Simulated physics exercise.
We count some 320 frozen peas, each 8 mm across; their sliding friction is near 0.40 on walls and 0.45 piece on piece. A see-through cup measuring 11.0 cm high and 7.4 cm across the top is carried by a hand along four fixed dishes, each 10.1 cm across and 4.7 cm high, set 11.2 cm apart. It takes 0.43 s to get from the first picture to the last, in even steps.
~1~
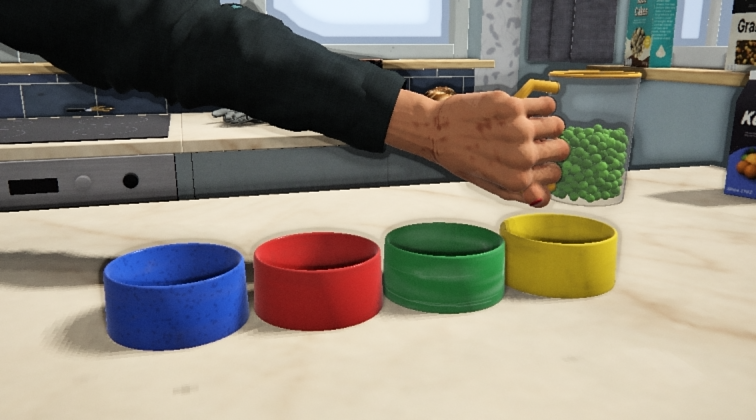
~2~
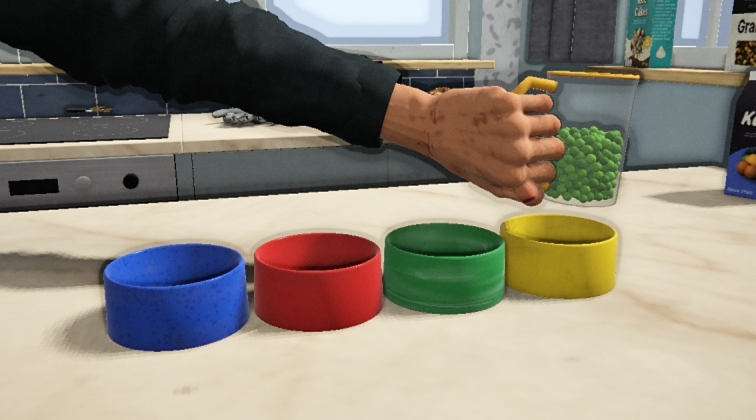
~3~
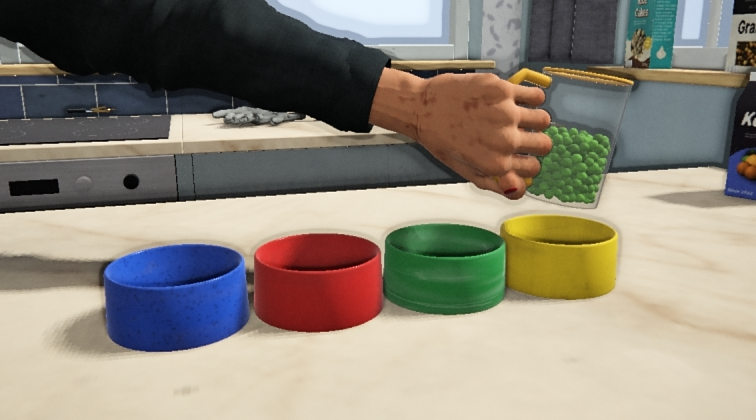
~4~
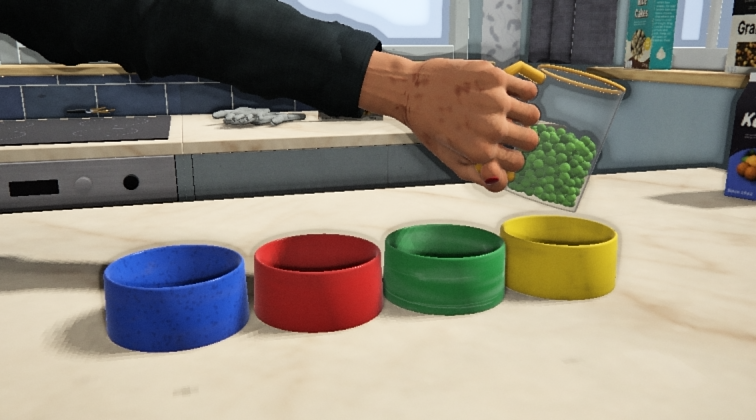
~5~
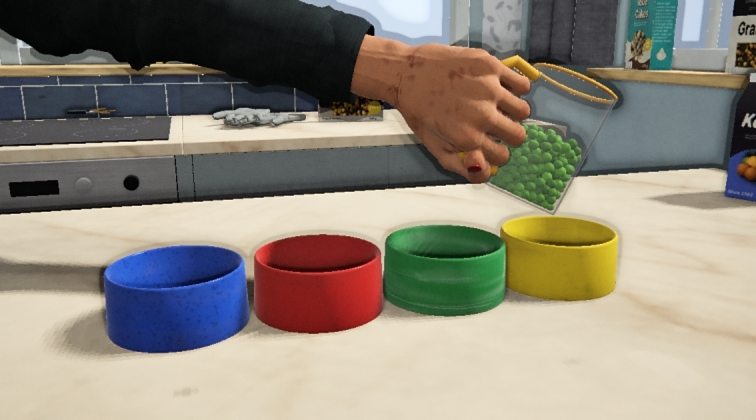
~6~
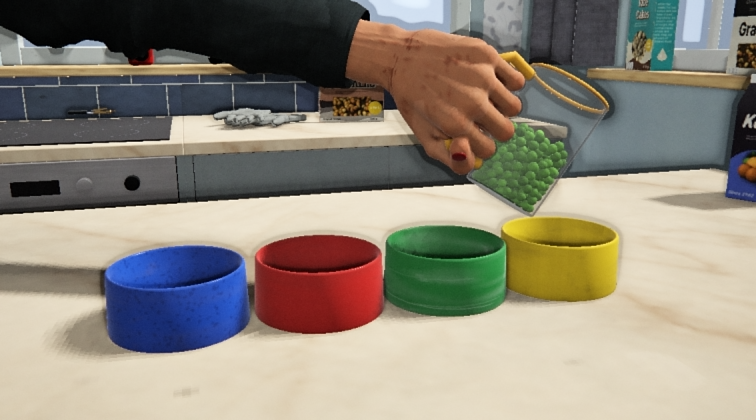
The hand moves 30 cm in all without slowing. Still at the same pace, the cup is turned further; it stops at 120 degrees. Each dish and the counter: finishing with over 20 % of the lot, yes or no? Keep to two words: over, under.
Red: Under, blue: Under, green: Over, yellow: Under, counter: Under.
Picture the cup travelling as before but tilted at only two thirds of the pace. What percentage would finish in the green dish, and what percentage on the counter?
Then green ends at 0 and the counter at 0.
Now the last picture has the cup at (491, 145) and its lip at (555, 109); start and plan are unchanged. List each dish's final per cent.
Red 100, blue 0, green 0, yellow 0.
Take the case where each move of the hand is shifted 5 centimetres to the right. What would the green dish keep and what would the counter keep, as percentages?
Green 80, counter 10.
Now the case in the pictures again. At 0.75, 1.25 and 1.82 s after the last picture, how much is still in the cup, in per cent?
It goes roughly like this: 100, 5, 0 per cent.
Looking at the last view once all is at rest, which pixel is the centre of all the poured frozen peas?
My guess is close to (434, 275).
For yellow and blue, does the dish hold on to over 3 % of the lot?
For the yellow dish, no, it doesn't; for the blue dish, no, it doesn't.
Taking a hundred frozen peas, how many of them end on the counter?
Estimate: Close to 5 %.
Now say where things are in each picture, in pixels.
The first frame shows cup at (589, 137), tilt 0 degrees, lip at (630, 74), moved 0.0 cm; middle of the pieces at (587, 167); yellow dish at (557, 229); green dish at (444, 239); red dish at (318, 251); blue dish at (176, 264).
The second frame shows cup at (585, 138), tilt 3 degrees, lip at (628, 77), moved 0.5 cm; middle of the pieces at (582, 168).
The third frame shows cup at (573, 139), tilt 10 degrees, lip at (622, 84), moved 1.7 cm; middle of the pieces at (566, 169).
The fourth frame shows cup at (560, 140), tilt 18 degrees, lip at (614, 92), moved 3.1 cm; middle of the pieces at (550, 170).
The fifth frame shows cup at (546, 142), tilt 26 degrees, lip at (606, 102), moved 4.4 cm; middle of the pieces at (533, 170).
The sixth frame shows cup at (534, 143), tilt 34 degrees, lip at (597, 112), moved 5.7 cm; middle of the pieces at (517, 170); yellow dish at (559, 232); green dish at (445, 242); red dish at (319, 253); blue dish at (177, 266).
Then, 0.75 s after the last picture, tilt 101 degrees; cup holds 100 %.
Then, 1.25 s after the last picture, tilt 120 degrees; cup holds 5 %, red 5 %, green 85 %.
Then, 1.82 s after the last picture, tilt 120 degrees; cup holds 0 %, red 5 %, green 85 %.
In the end, red 5 %, blue 0 %, green 85 %, yellow 0 %, counter 5 %.
